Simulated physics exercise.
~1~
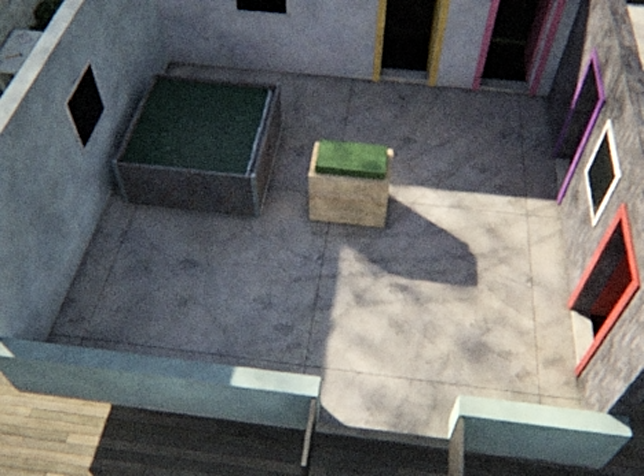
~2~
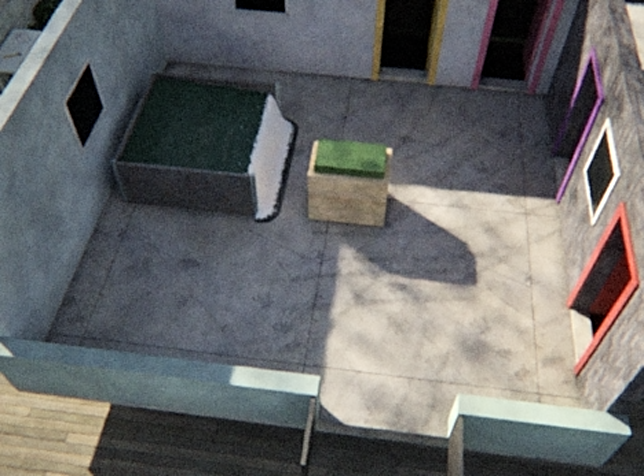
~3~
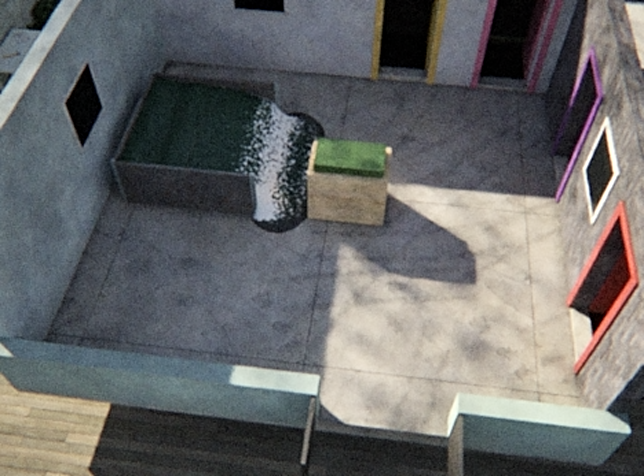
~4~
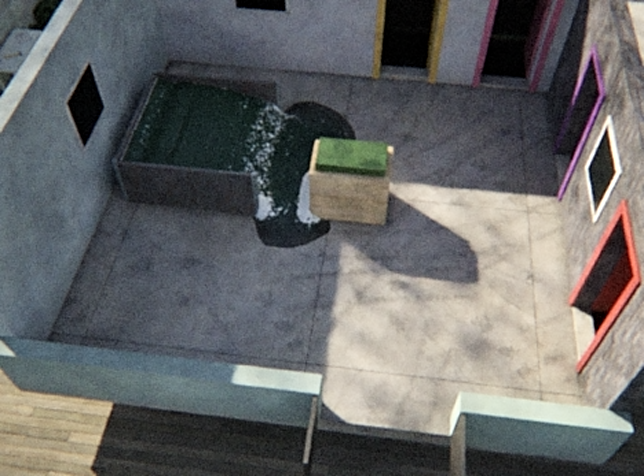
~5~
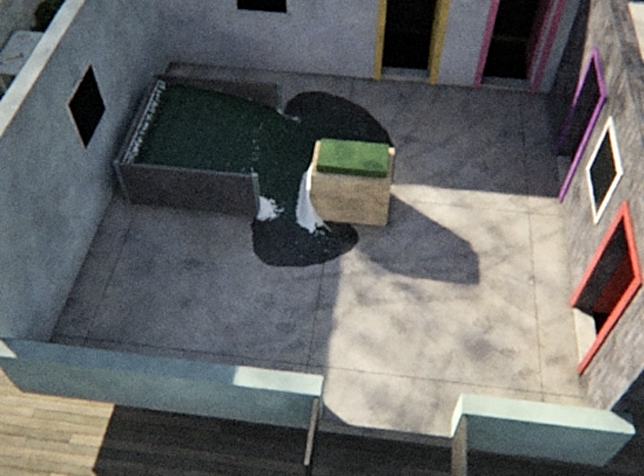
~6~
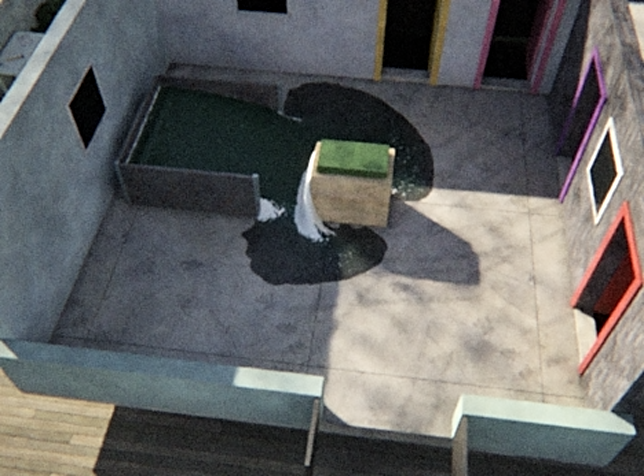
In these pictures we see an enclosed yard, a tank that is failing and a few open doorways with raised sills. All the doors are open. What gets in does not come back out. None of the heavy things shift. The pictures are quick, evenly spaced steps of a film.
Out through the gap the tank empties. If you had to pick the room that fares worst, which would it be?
I would pick the purple room.
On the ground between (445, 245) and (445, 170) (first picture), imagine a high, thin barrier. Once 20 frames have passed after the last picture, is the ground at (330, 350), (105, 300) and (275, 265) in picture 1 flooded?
Going through them in order, I get inundated, high and dry and inundated.
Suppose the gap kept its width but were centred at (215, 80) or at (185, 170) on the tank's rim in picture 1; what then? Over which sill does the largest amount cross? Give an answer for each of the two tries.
First case the one in purple, second case the red-painted one.
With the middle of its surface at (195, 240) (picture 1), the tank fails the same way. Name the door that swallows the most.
The biggest share comes in at the door marked red.
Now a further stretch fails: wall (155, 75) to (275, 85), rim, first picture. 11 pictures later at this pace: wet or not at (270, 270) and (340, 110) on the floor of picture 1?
Taking the two spots in turn, they are still bare and wetted.
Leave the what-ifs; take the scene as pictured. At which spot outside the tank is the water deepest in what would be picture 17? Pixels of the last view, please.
About (542, 103).
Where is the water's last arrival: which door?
Answer: The red one.
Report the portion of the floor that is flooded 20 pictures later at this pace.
I'd say 70 per cent.
A moment on, water covers 45 % of the floor; purple door a trickle in, red door not reached, pink door not reached, yellow door wet at the sill, nothing in.
Next, water covers 65 % of the floor; purple door a lot in, red door not reached, pink door a trickle in, yellow door a trickle in.
Then, water covers 70 % of the floor; purple door a lot in, red door wet at the sill, nothing in, pink door a lot in, yellow door some in.
Later, water covers 85 % of the floor; purple door a lot in, red door a trickle in, pink door a lot in, yellow door some in.
In the end, water covers 100 % of the floor; purple door a lot in, red door some in, pink door a lot in, yellow door some in; the purple door has let in the most.
